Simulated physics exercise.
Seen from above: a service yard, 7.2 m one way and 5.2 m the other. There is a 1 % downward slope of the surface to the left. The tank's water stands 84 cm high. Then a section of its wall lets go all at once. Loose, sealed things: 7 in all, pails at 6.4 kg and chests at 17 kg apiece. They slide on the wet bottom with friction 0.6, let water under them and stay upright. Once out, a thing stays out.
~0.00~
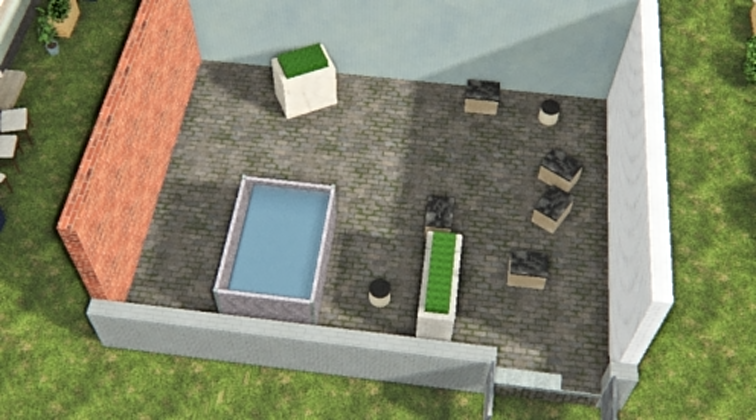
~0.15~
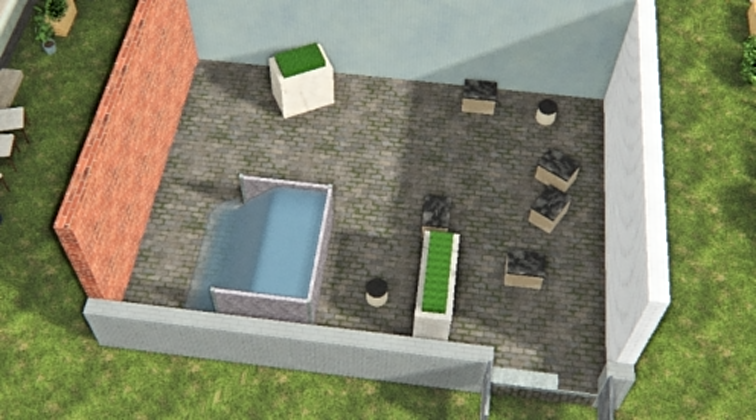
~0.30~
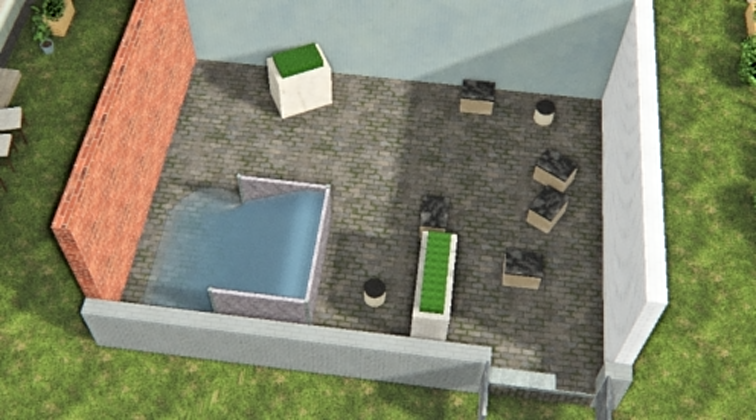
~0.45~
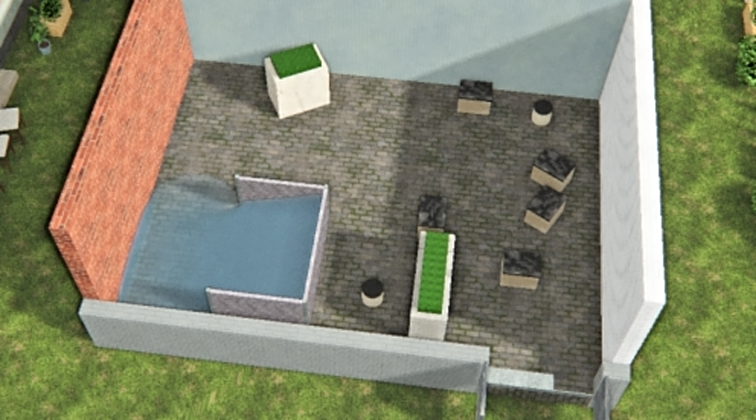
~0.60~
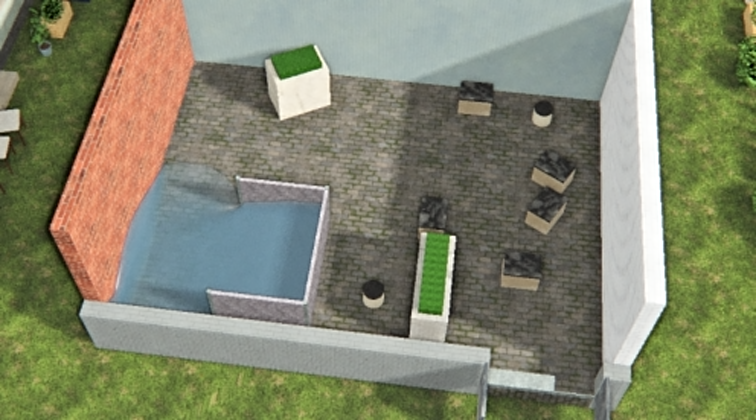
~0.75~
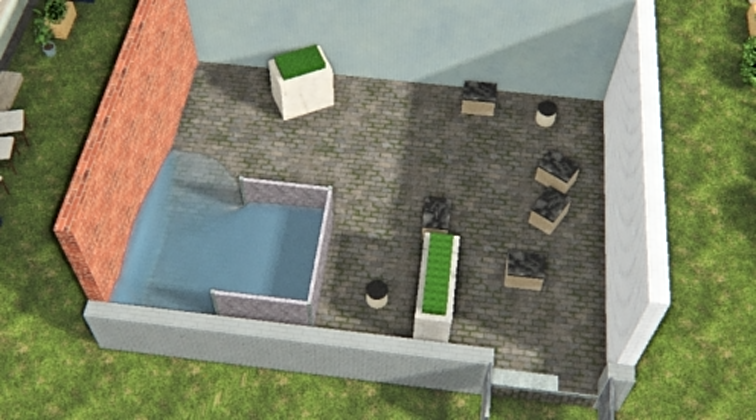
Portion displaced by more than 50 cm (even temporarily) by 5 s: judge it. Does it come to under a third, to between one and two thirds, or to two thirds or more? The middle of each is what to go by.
Under a third.
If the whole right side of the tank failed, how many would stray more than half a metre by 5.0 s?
The count would be 5.
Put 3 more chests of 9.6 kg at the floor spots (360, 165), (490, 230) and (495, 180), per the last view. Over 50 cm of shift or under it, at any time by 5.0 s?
First stays inside, second stays inside, third stays inside.
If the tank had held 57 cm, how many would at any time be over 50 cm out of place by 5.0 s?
With that change, 0 of them.
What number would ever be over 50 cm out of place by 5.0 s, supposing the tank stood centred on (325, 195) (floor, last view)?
That would give 1.
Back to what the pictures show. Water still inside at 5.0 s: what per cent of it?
Roughly 100 percent.
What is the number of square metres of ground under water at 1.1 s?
Flooded: Near 7.5 m2.
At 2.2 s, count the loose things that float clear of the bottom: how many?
The count is 0.
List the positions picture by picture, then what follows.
In the first picture, a pail at (551, 107) rests on the ground; a chest at (555, 202), on the bottom; 2.5 m2 under water; 0 of 7 have shifted.
In the second picture, a pail at (548, 107) rests on the ground; a chest at (552, 202) rests on the ground; 3.7 m2 under water; 0 of 7 have shifted.
In the third picture, a pail at (546, 107) rests on the ground; a chest at (550, 202), on the bottom; water covers 5.3 m2; 0 of 7 have shifted.
In the fourth picture, a pail at (544, 107) rests on the ground; a chest at (548, 202) rests on the ground; water covers 6.5 m2; 0 of 7 have shifted.
In the fifth picture, a pail at (544, 108), on the bottom; a chest at (549, 203) rests on the ground; water covers 6.8 m2; 0 of 7 have shifted.
In the sixth picture, a pail at (548, 108), on the bottom; a chest at (552, 203) rests on the ground; 7.0 m2 under water; 0 of 7 have shifted.
After 1.1 s 0 of 7 are over 50 cm from their spots; 0 afloat.
After 2.2 s 0 of 7 are over 50 cm from their spots; 0 afloat.
After 3.5 s 0 of 7 are over 50 cm from their spots; 0 afloat.
After 5.0 s 0 of 7 are over 50 cm from their spots, and 0 have been at some point; 0 afloat.
